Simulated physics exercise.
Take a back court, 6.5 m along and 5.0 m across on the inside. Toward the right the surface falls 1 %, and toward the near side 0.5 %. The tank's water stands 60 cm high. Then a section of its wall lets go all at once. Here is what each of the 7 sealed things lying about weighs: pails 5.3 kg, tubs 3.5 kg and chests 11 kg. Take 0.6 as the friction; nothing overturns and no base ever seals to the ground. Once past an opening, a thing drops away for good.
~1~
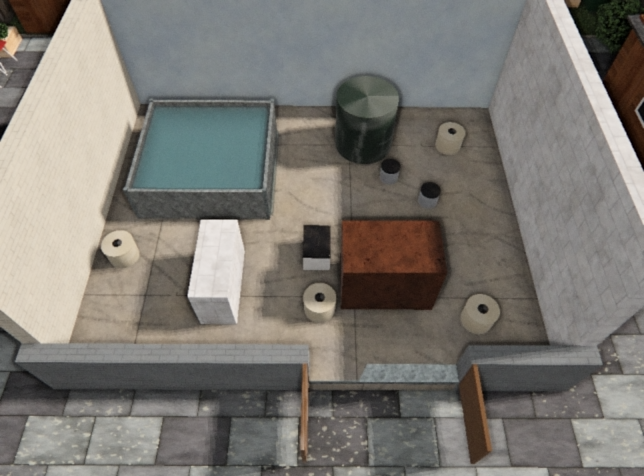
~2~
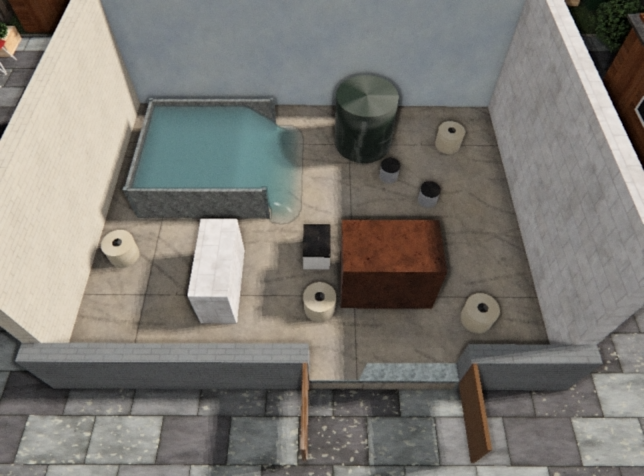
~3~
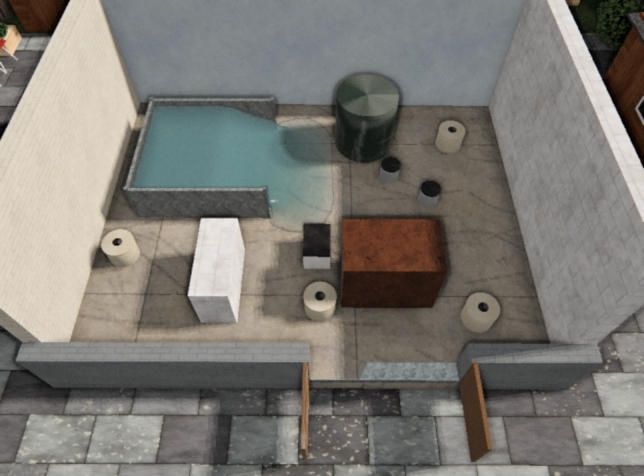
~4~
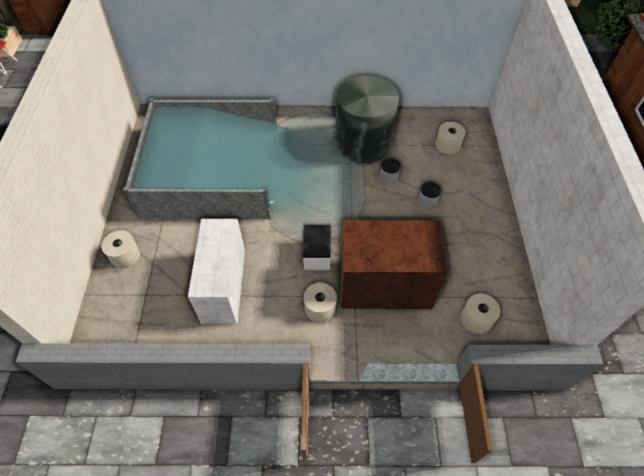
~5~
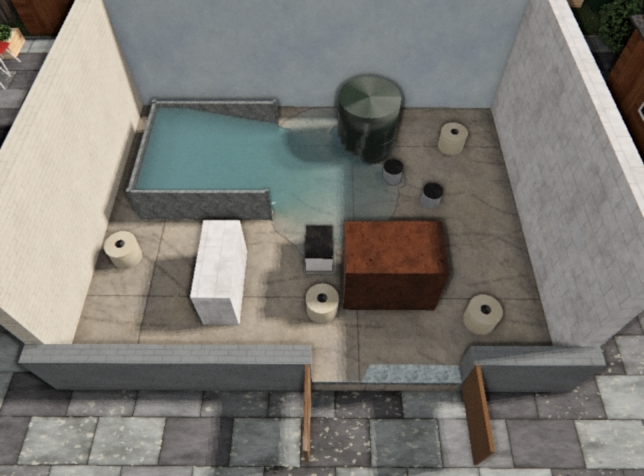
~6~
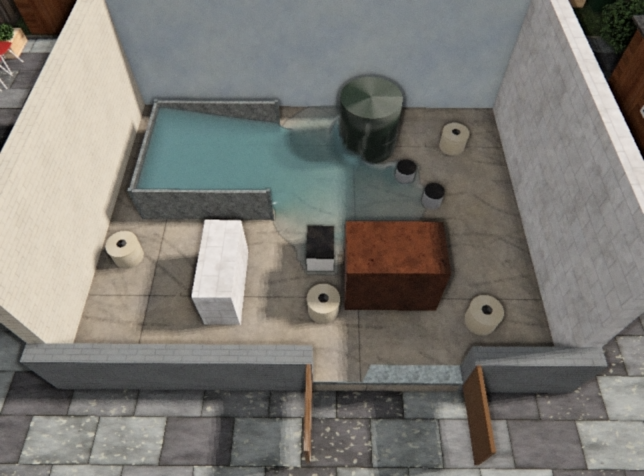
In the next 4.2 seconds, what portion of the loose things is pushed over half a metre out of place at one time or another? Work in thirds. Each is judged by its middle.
In the upper range.
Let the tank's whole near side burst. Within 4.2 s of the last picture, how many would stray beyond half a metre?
4.
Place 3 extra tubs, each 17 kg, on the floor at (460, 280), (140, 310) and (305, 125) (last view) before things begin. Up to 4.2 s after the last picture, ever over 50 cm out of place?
First stays inside, second stays inside, third goes beyond.
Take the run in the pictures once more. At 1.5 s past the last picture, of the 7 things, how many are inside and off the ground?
It comes to 3.
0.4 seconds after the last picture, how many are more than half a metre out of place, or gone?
The number comes to 1.
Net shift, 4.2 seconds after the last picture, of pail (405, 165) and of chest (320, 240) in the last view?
Object 1: 60 cm. Object 2: 30 cm.
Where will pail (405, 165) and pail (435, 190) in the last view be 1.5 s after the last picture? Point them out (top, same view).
Somewhere about (498, 145) and (520, 225).
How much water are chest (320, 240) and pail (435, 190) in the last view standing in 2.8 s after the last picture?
Around 3 cm and 25 cm.
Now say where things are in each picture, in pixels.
In the first frame, a pail at (391, 166) rests on the ground; a tub at (452, 131) rests on the ground; 3.8 m2 under water; 0 of 7 have shifted.
In the second frame, a pail at (391, 165) rests on the ground; a tub at (452, 130), on the bottom; 4.9 m2 under water; 0 of 7 have shifted.
In the third frame, a pail at (391, 164) rests on the ground; a tub at (452, 130), on the bottom; 6.0 m2 under water; 0 of 7 have shifted.
In the fourth frame, a pail at (391, 165), on the bottom; a tub at (452, 131) rests on the ground; 7.3 m2 under water; 0 of 7 have shifted.
In the fifth frame, a pail at (393, 166), on the bottom; a tub at (454, 132), on the bottom; 8.4 m2 under water; 0 of 7 have shifted.
In the sixth frame, a pail at (406, 166) rests on the ground, 19 cm from its start; a tub at (456, 132) rests on the ground; water covers 9.5 m2; 1 of 7 have shifted.
Then, 0.4 s after the last picture 1 of 7 are over 50 cm from their spots; 0 afloat.
Then, 1.5 s after the last picture 2 of 7 are over 50 cm from their spots; 3 afloat.
Then, 2.8 s after the last picture 3 of 7 are over 50 cm from their spots; 4 afloat.
Then, 4.2 s after the last picture 5 of 7 are over 50 cm from their spots, and 5 have been at some point; 5 afloat.
